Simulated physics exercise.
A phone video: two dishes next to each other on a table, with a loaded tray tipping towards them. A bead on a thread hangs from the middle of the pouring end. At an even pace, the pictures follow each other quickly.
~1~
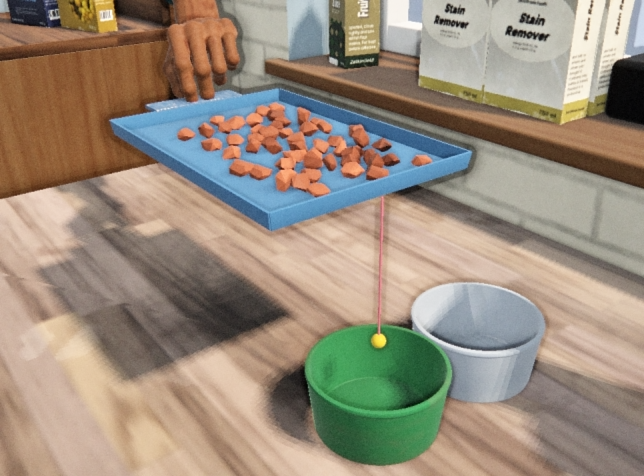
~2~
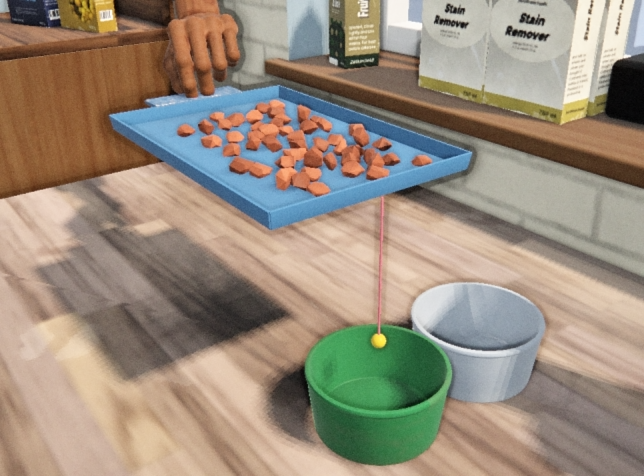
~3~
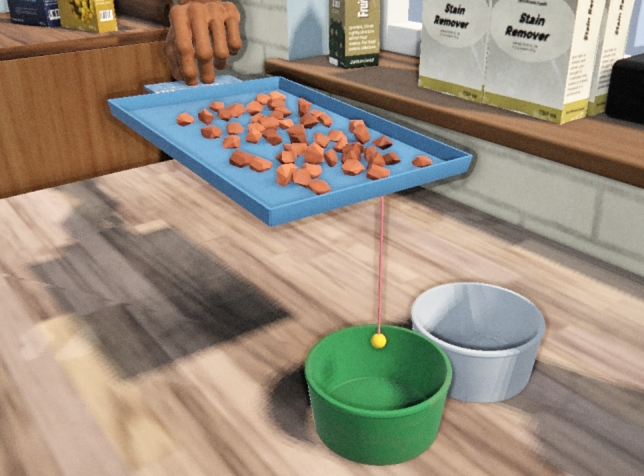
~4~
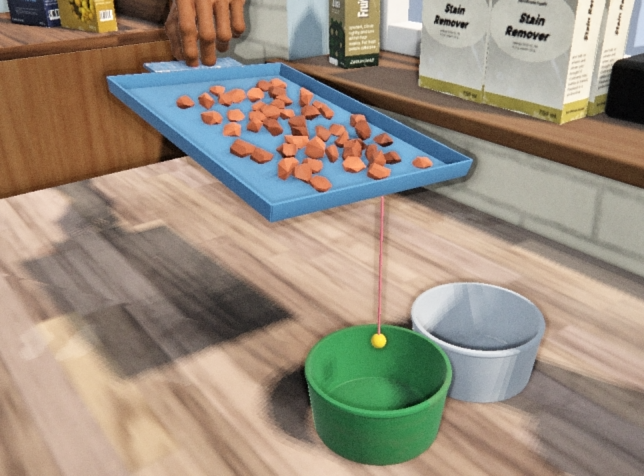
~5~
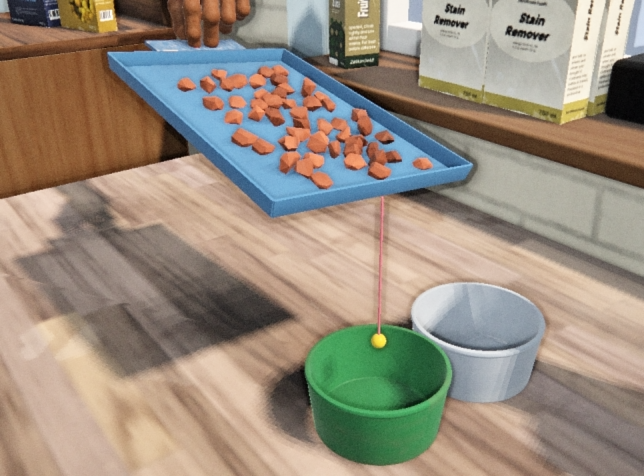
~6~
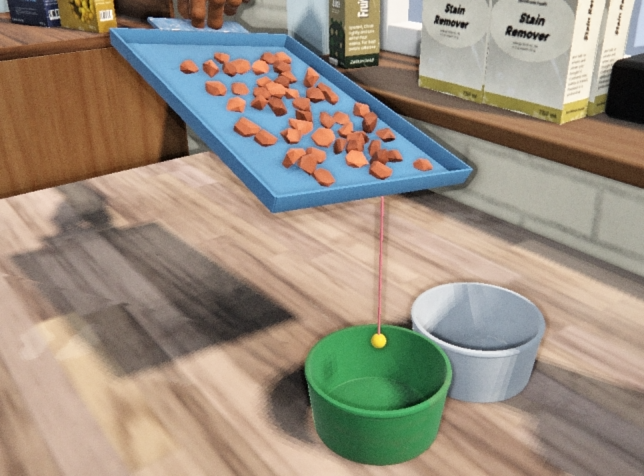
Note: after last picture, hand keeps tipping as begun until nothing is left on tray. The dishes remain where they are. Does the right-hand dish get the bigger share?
I'd say the right dish gets the lion's share of it.
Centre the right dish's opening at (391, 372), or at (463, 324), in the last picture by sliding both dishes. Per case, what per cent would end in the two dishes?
Result, in turn: 10 %, 100 %.
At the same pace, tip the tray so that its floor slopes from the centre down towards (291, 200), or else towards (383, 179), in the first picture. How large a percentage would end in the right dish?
Lab note: Try 1 = 0 %, try 2 = 40 %.
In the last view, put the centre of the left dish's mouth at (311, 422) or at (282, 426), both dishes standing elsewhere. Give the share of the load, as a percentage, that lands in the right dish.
50 %, 20 %.
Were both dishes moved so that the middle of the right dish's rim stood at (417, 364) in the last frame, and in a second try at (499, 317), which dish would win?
On the first go the right-side one comes out on top, and on the second go the right-side one.
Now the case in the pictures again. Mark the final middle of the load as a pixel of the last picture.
Roughly pixel (470, 363).
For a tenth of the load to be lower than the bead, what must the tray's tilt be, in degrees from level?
The angle is around 80°.
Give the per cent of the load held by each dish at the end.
Left dish: Roughly 20 per cent; right dish: Roughly 80 per cent.
Soon after the last picture, tray tipped steeply; all on the tray.
A little later, tray tipped right over; a small part on the tray; a small part in the left dish; about two thirds in the right dish; a stray few outside both; a small part in the air.
Later still, tray tipped past a quarter turn; a small part in the left dish; most in the right dish; a small part outside both.
At rest, tray tipped past a quarter turn; a small part in the left dish; most in the right dish; a small part outside both.
